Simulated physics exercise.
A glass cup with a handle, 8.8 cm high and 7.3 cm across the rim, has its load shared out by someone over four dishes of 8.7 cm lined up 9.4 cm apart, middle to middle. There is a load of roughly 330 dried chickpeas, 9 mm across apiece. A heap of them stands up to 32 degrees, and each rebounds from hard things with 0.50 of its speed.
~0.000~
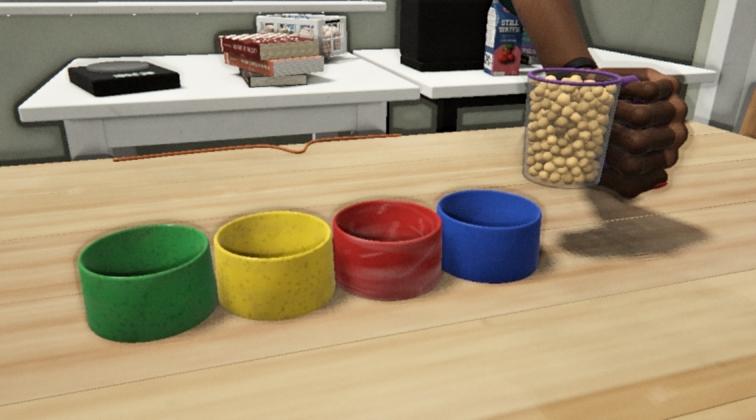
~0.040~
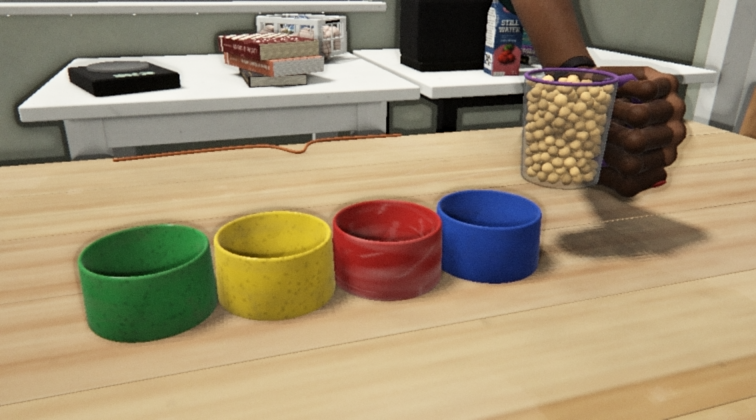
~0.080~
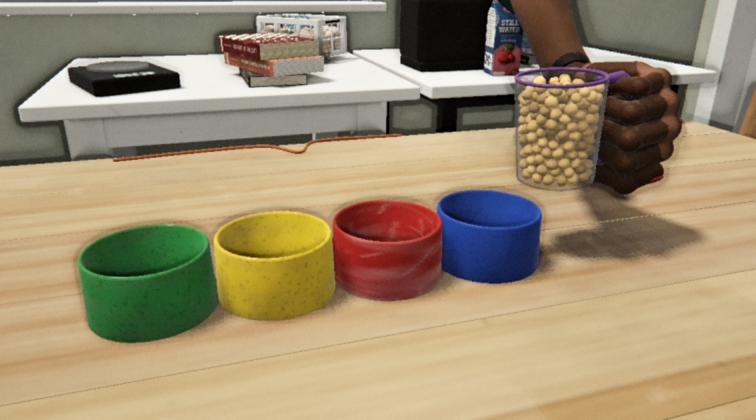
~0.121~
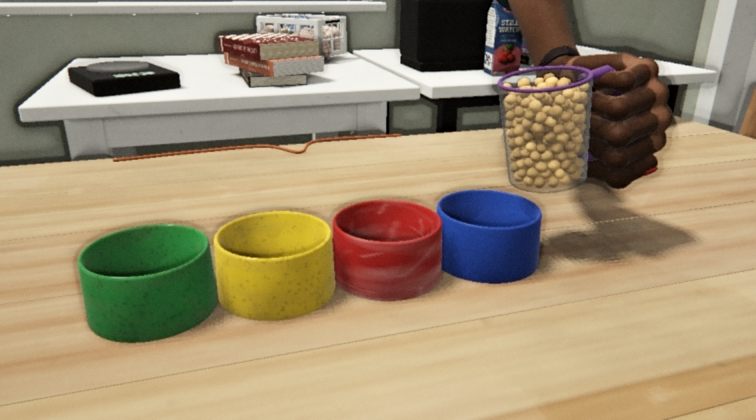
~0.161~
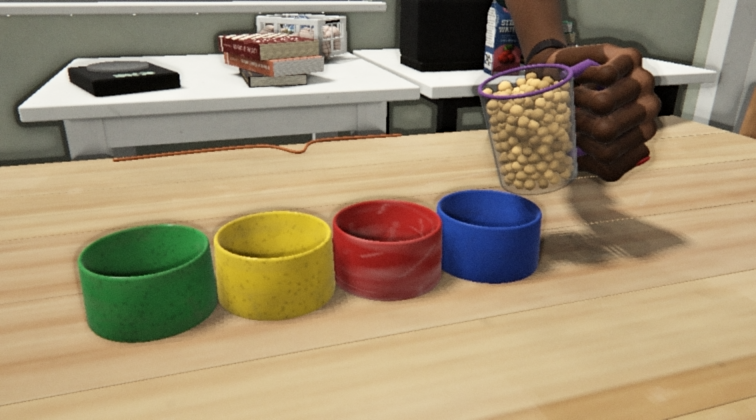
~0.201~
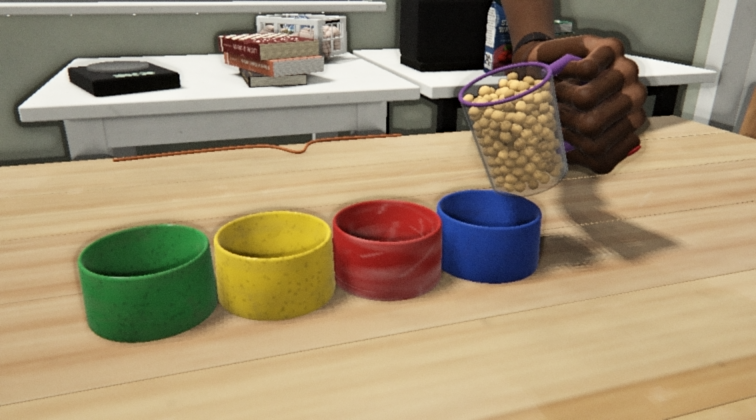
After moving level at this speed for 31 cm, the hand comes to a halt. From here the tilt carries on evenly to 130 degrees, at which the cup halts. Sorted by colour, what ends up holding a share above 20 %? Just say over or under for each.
Outcome: Red: The count there will be a fifth or smaller, blue: The count there will be a fifth or smaller, green: The count there will be bigger than a fifth, yellow: The count there will be a fifth or smaller, counter: The count there will be a fifth or smaller.
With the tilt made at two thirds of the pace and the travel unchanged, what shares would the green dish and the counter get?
The green dish 90, the counter 10.
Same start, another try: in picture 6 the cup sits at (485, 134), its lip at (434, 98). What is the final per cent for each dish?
In the end red holds 0, blue holds 0, green holds 90, yellow holds 0.
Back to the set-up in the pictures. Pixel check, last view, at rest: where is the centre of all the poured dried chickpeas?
After settling, the middle sits near (152, 280).
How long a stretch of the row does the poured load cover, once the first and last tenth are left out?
Length: About 9 cm.
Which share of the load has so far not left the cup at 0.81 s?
75 per cent.
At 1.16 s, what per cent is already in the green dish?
Around 80 in a hundred by then.
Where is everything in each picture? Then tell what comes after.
The first picture shows cup at (567, 128), tilt 0 degrees, lip at (536, 78), moved 0.0 cm; middle of the pieces at (571, 133); blue dish at (489, 208); red dish at (387, 221); yellow dish at (274, 234); green dish at (146, 250).
The second picture shows cup at (565, 128), tilt 1 degrees, lip at (533, 79), moved 0.2 cm; middle of the pieces at (569, 133).
The third picture shows cup at (558, 129), tilt 4 degrees, lip at (522, 82), moved 0.9 cm; middle of the pieces at (562, 133).
The fourth picture shows cup at (546, 130), tilt 9 degrees, lip at (505, 88), moved 2.1 cm; middle of the pieces at (551, 134).
The fifth picture shows cup at (531, 131), tilt 16 degrees, lip at (485, 95), moved 3.5 cm; middle of the pieces at (537, 135).
The sixth picture shows cup at (517, 132), tilt 22 degrees, lip at (465, 103), moved 4.9 cm; middle of the pieces at (523, 135); blue dish at (489, 208); red dish at (387, 221); yellow dish at (274, 234); green dish at (146, 250). Its pace works out near 155 degrees a second; the hand travels 35 cm a second.
After 0.57 s, tilt 79 degrees; cup holds 100 %.
After 0.81 s, tilt 116 degrees; cup holds 75 %, green 10 %, yellow 10 %.
After 1.16 s, tilt 130 degrees; cup holds 0 %, green 80 %, yellow 10 %.
At rest (1.6 s), red 0 %, blue 0 %, green 80 %, yellow 10 %, counter 10 %.
